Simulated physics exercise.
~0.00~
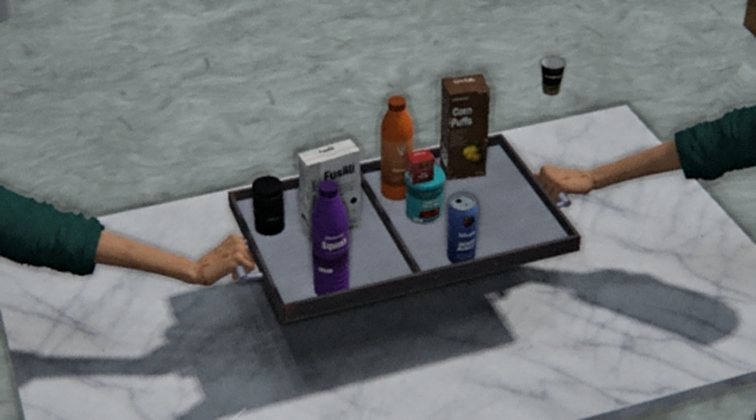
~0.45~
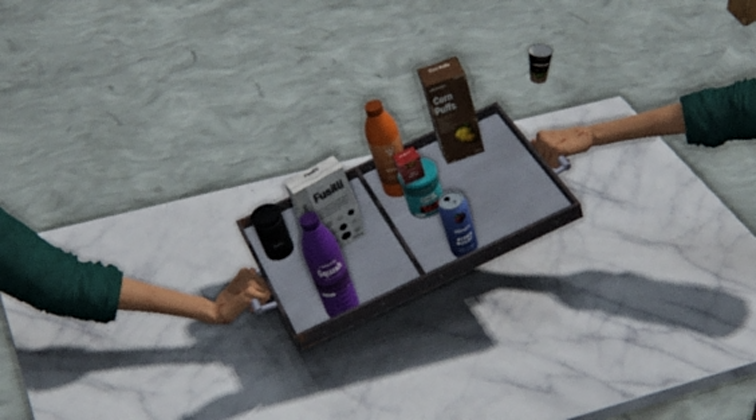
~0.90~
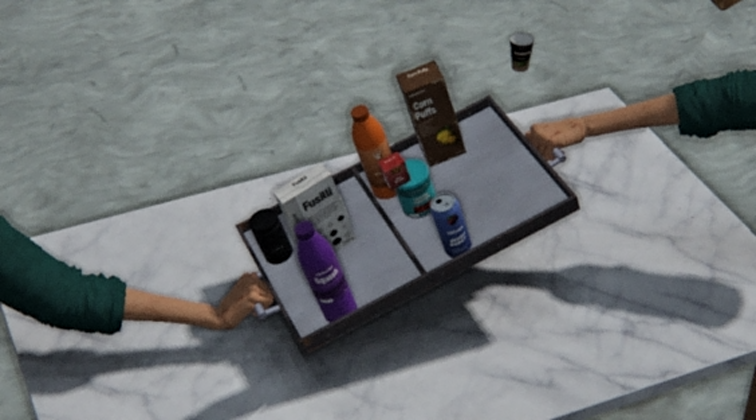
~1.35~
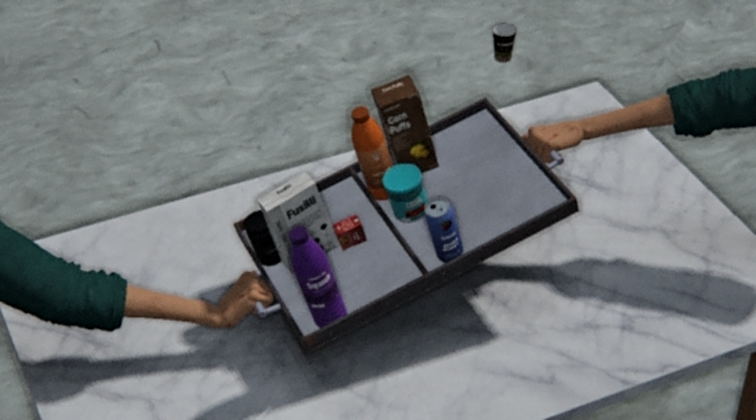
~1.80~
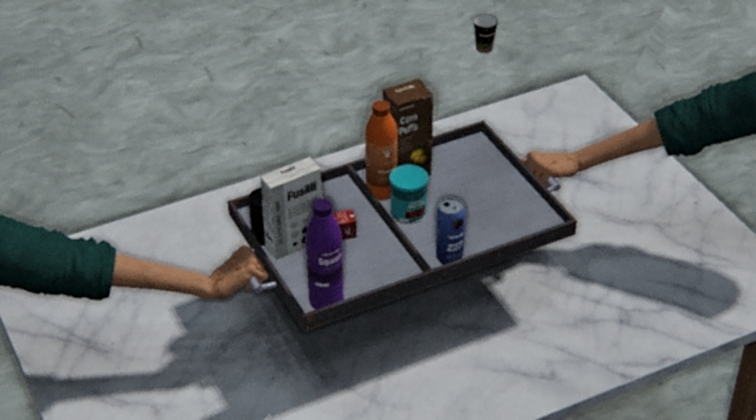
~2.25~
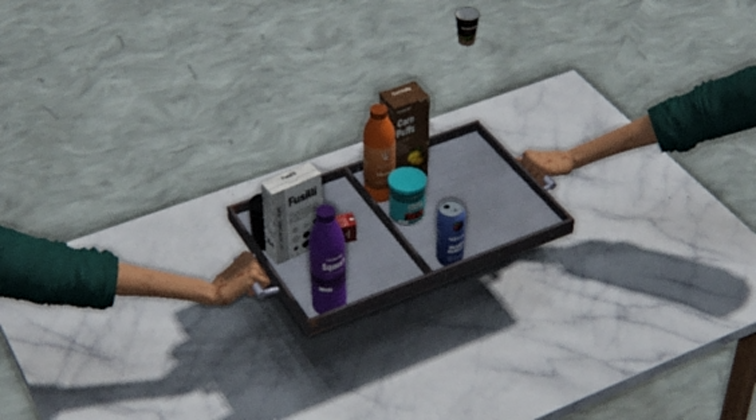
Two hands tilt a loaded tray left, toppling a small red carton, then level it.
